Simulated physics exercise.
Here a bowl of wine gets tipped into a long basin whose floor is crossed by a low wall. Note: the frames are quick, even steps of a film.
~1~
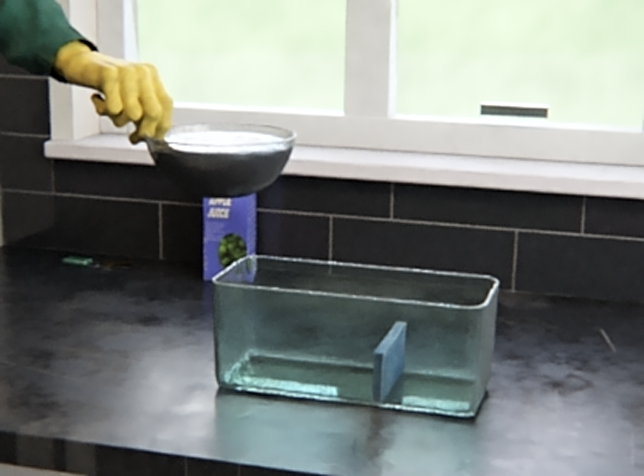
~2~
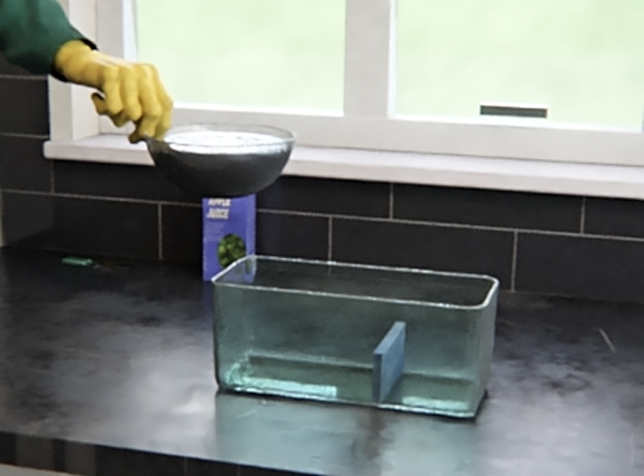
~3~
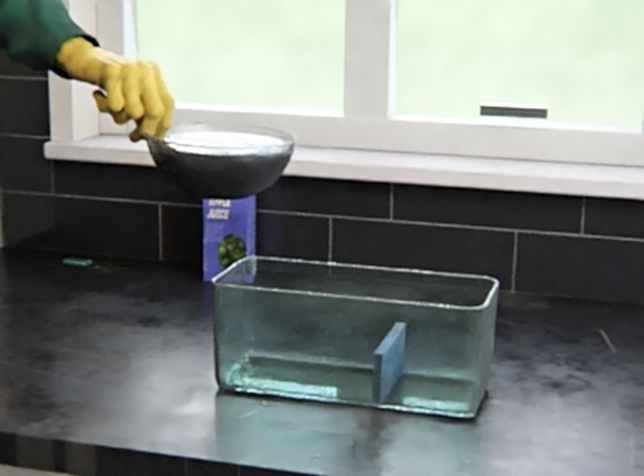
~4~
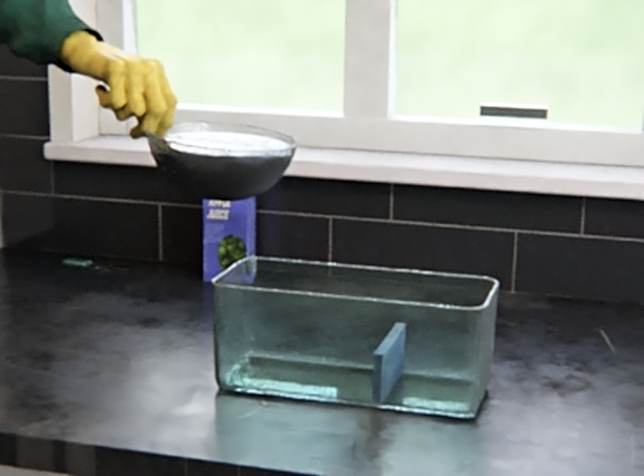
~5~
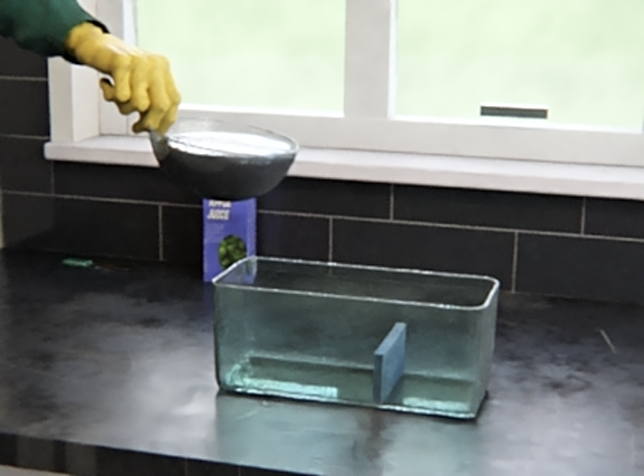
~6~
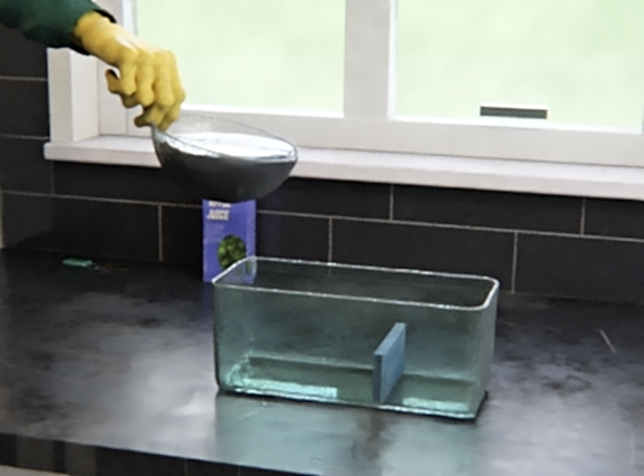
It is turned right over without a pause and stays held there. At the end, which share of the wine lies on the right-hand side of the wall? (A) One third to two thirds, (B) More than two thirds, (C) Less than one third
C, less than one third.
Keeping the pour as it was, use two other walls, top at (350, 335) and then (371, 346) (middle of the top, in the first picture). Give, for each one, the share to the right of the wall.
Try one about 40 %, try two about 10 %.
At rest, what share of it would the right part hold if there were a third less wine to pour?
Near 0 in a hundred.
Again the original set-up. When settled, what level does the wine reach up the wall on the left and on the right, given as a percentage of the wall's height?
The left reads 50 in a hundred and the right 10 in a hundred.
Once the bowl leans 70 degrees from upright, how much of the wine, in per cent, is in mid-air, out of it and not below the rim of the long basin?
Around 35 percent.
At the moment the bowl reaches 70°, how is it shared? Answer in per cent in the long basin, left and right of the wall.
Reading: Left some 35 %, right some 0 %.
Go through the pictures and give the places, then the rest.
It leans 0°; its right rim is at (292, 140); the wine meets the walls at (157, 138) and (290, 147); the long basin's rim runs from (228, 270) to (492, 294); the wall's top is at (391, 338), in the first picture.
It leans 1°; its right rim is at (292, 141); the wine meets the walls at (157, 138) and (289, 148), in the second picture.
It leans 2°; its right rim is at (292, 144); the wine meets the walls at (158, 138) and (290, 149), in the third picture.
It leans 5°; its right rim is at (293, 148); the wine meets the walls at (159, 138) and (291, 152), in the fourth picture.
It leans 8°; its right rim is at (295, 153); the wine meets the walls at (162, 138) and (293, 152), in the fifth picture.
It leans 13°; its right rim is at (295, 159); the wine meets the walls at (164, 139) and (296, 154), in the sixth picture.
A moment on, the bowl is tipped part way and 27 per cent is still to pour, 35 is left of the wall and 0 right of it.
Next, the bowl is tipped right over and 0 per cent is still to pour, 90 is left of the wall and 5 right of it.
Then the bowl is tipped right over and 0 per cent is still to pour, 90 is left of the wall and 6 right of it.
Later the bowl is tipped right over and 0 per cent is still to pour, 90 is left of the wall and 6 right of it.
At rest 90 per cent lies left of the wall, 6 right of it and 5 outside.
